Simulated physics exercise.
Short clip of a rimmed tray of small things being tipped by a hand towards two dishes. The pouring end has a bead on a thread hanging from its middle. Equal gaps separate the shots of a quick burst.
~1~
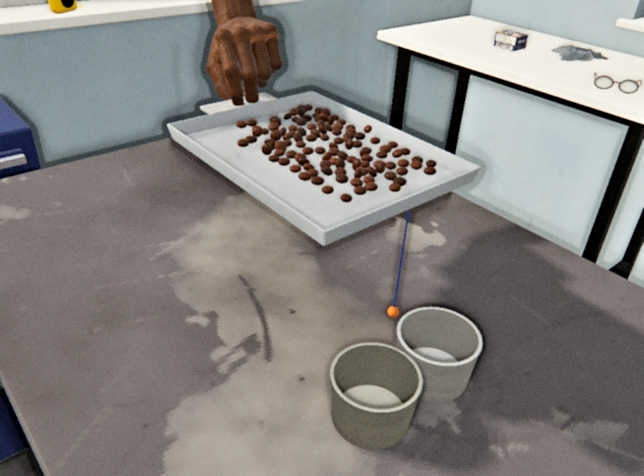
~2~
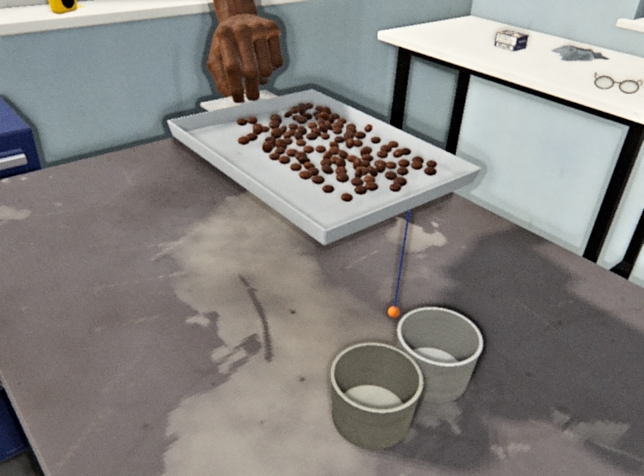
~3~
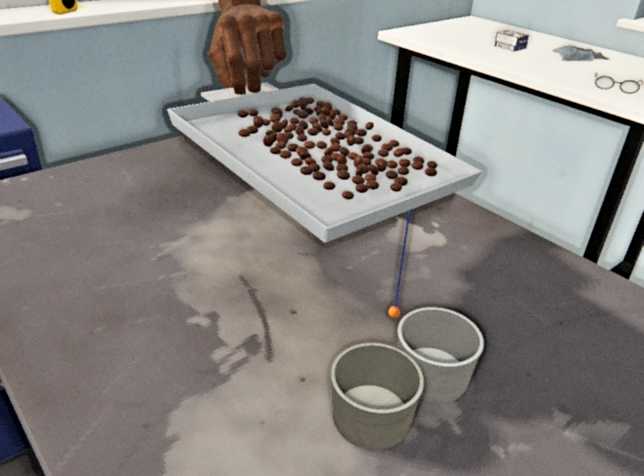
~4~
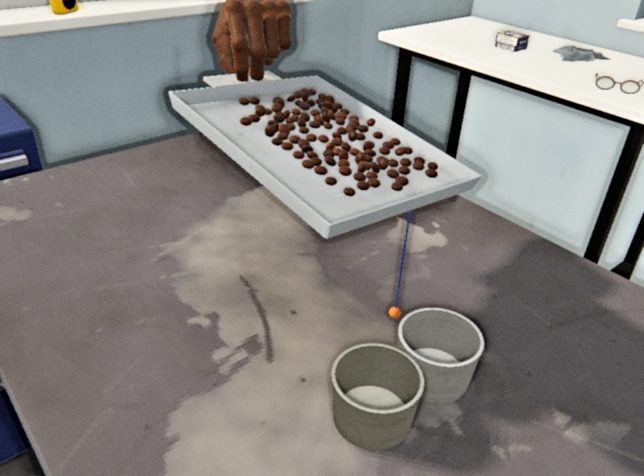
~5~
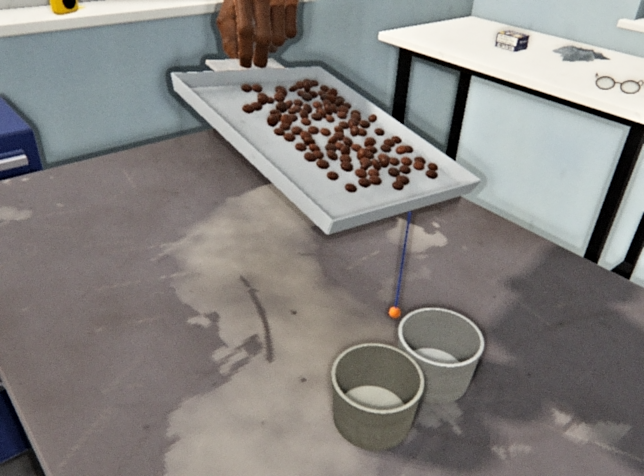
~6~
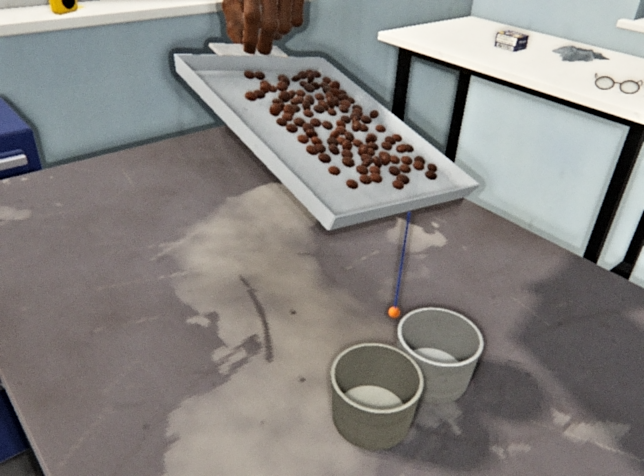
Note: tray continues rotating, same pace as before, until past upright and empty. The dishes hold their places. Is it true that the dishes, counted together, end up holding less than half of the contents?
Most likely the lost part will be the majority.
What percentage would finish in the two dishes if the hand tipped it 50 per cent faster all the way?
Something like 10 percent, give or take.
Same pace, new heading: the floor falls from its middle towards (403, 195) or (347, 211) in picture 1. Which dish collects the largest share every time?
On the first try it's the right-side dish, on the second the left-side dish.
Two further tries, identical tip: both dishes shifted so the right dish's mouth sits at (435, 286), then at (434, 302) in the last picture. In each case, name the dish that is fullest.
The right of the pair the first time, the right of the pair the second.
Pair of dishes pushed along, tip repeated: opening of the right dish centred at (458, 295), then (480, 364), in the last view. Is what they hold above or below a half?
Beyond half, then short of half.
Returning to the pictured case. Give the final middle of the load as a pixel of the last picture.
Near (454, 332).
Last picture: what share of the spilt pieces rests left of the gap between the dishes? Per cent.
Estimate: Roughly 10 %.
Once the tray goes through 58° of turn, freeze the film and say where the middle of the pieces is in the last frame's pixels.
Near (425, 162).
Soon after the last picture, tray tipped steeply; nearly all on the tray; a stray few in the air.
A little later, tray tipped right over; a small part on the tray; a small part in the right dish; about two thirds outside both; a small part in the air.
Later still, tray tipped past a quarter turn; a small part in the right dish; nearly all outside both.
At rest, tray tipped past a quarter turn; none in the left dish; a small part in the right dish; nearly all outside both.
